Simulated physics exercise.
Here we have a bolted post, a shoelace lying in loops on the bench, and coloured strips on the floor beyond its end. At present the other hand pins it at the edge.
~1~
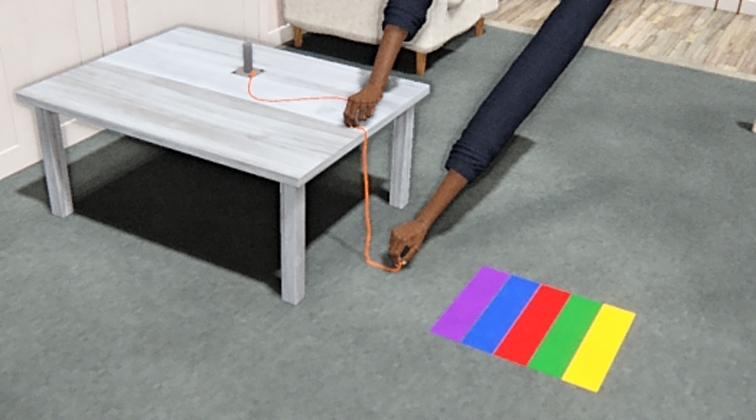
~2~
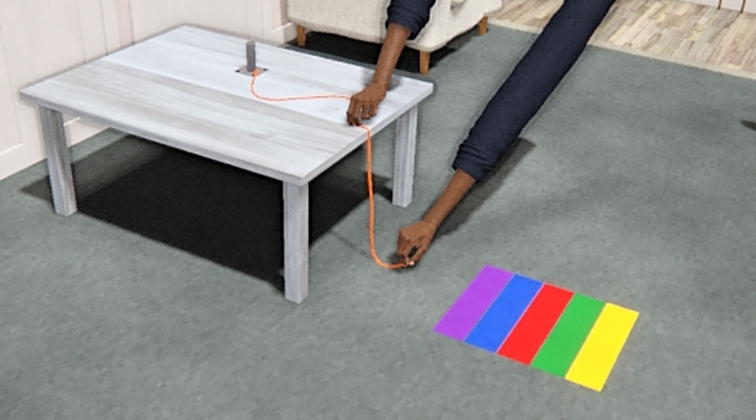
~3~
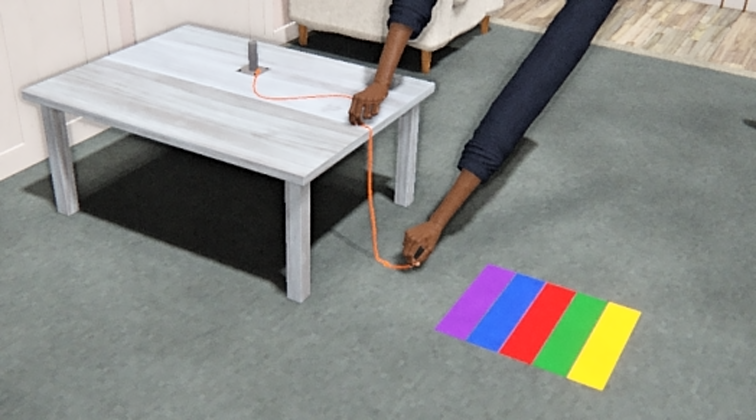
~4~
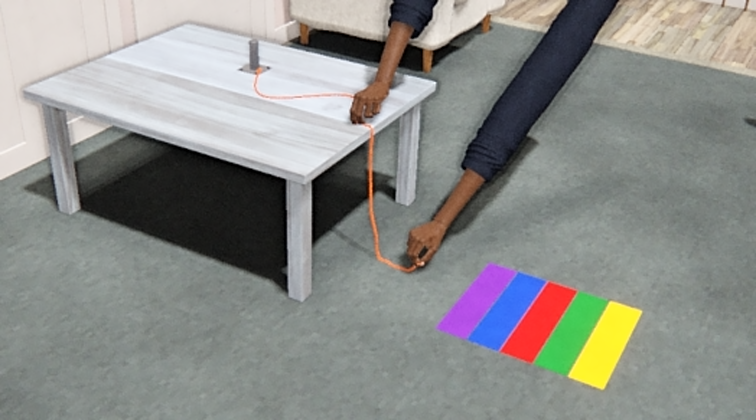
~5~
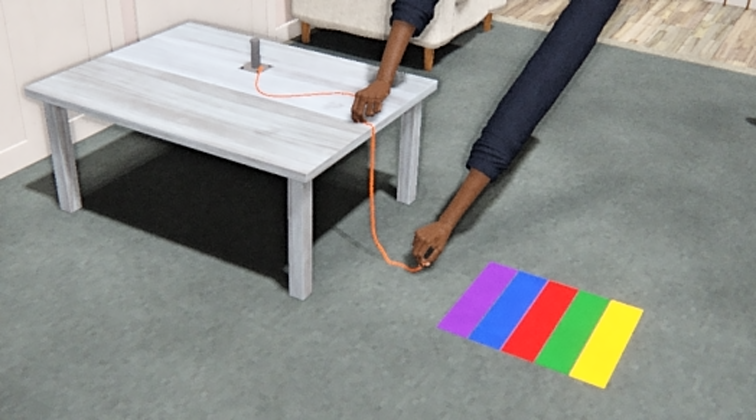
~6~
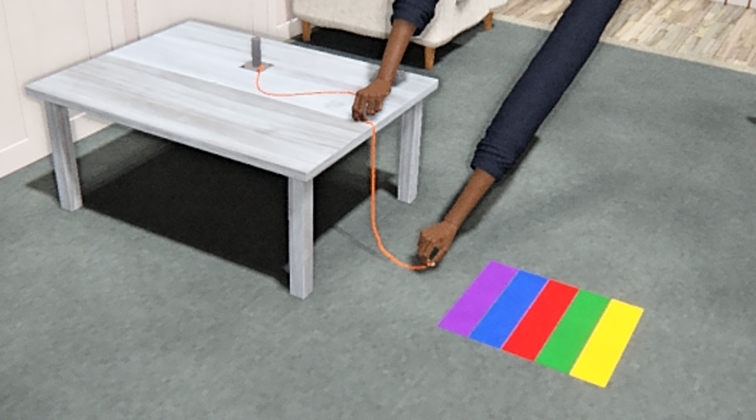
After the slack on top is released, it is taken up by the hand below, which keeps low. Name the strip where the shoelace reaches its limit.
Green.
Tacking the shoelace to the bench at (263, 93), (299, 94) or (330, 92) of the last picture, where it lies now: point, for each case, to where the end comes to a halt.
First try around (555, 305), second around (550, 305), third around (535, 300).
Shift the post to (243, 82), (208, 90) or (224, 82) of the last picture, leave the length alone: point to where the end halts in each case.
Close to (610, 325), (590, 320) and (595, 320) in that order.
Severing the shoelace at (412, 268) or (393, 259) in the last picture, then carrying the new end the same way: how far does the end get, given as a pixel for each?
In turn, around (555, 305) and around (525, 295).
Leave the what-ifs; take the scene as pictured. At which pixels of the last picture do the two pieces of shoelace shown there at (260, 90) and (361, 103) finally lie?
First: (301, 84). Second: (391, 129).
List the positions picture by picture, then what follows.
End (400, 263); purple (454, 324); blue (486, 335); red (519, 346); green (552, 358); yellow (587, 371), in the first frame.
End (408, 263); shoelace through (253, 83) (287, 99) (351, 100) (360, 126) (370, 186) (372, 249), in the second frame.
End (414, 264), in the third frame.
End (419, 264); shoelace through (256, 81) (290, 98) (354, 98) (363, 124) (371, 184) (377, 248), in the fourth frame.
End (424, 264), in the fifth frame.
End (429, 264); shoelace through (258, 78) (292, 95) (356, 95) (365, 122) (373, 181) (380, 246), in the sixth frame.
Soon after, end near (537, 301); over red.
Then, end near (568, 311); over green.
At full stretch, end near (586, 317); over green. It gets as far as the green strip.
